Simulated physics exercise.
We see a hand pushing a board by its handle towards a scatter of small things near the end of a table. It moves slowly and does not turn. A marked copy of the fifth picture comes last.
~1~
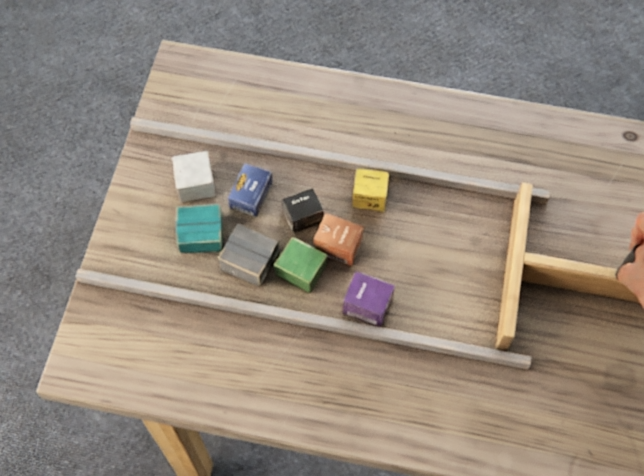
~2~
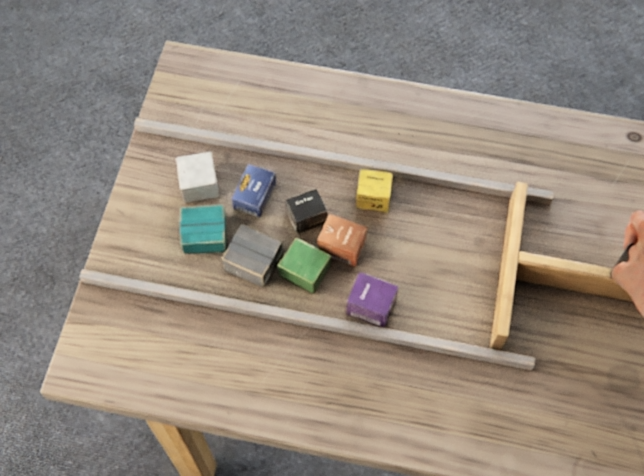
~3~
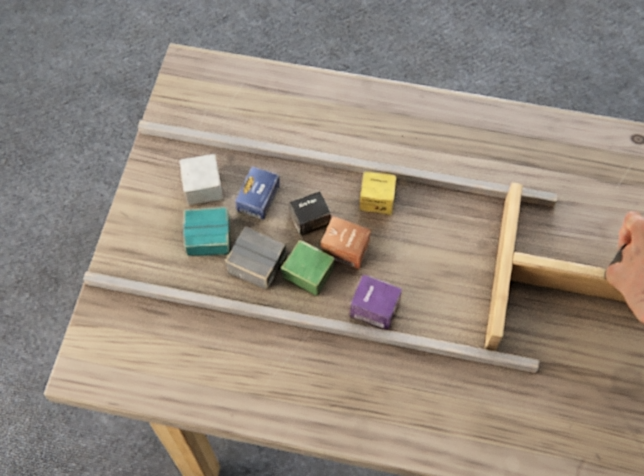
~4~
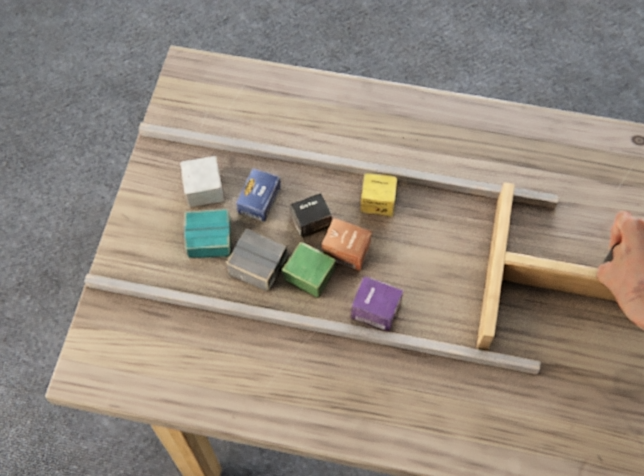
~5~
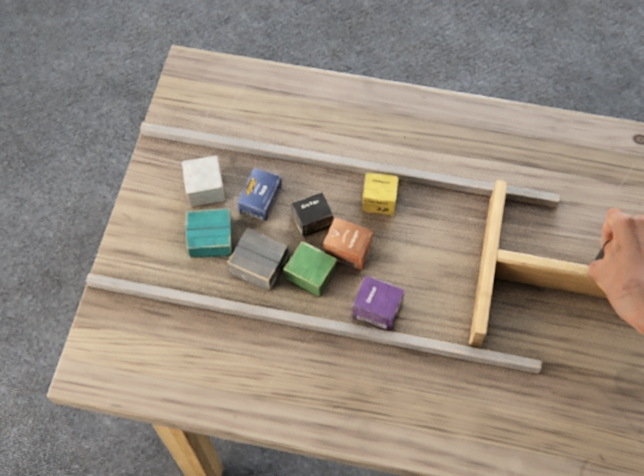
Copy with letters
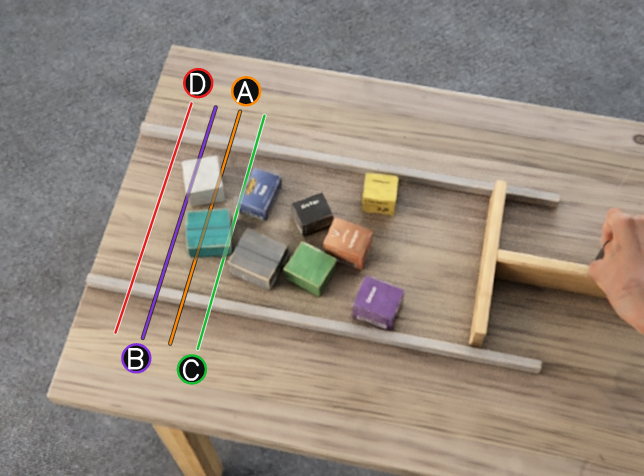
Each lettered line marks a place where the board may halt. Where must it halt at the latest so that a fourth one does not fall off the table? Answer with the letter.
B.
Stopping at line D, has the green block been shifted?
Yes.
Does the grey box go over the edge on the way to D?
Yes.
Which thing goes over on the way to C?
The turquoise box goes over.
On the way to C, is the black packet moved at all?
Yes.
On the copy, A at (207, 220); B at (182, 215); C at (233, 225); D at (156, 211).
On B. First, board (378, 233); purple packet (337, 298); yellow packet (365, 191).
Then, board (267, 213); turquoise box (136, 199); white block (175, 160).
Finally, board (181, 197); white block over the edge; grey box over the edge; three fallen.
By contrast, A is within the limit but short; C is within the limit but short; D drops five.
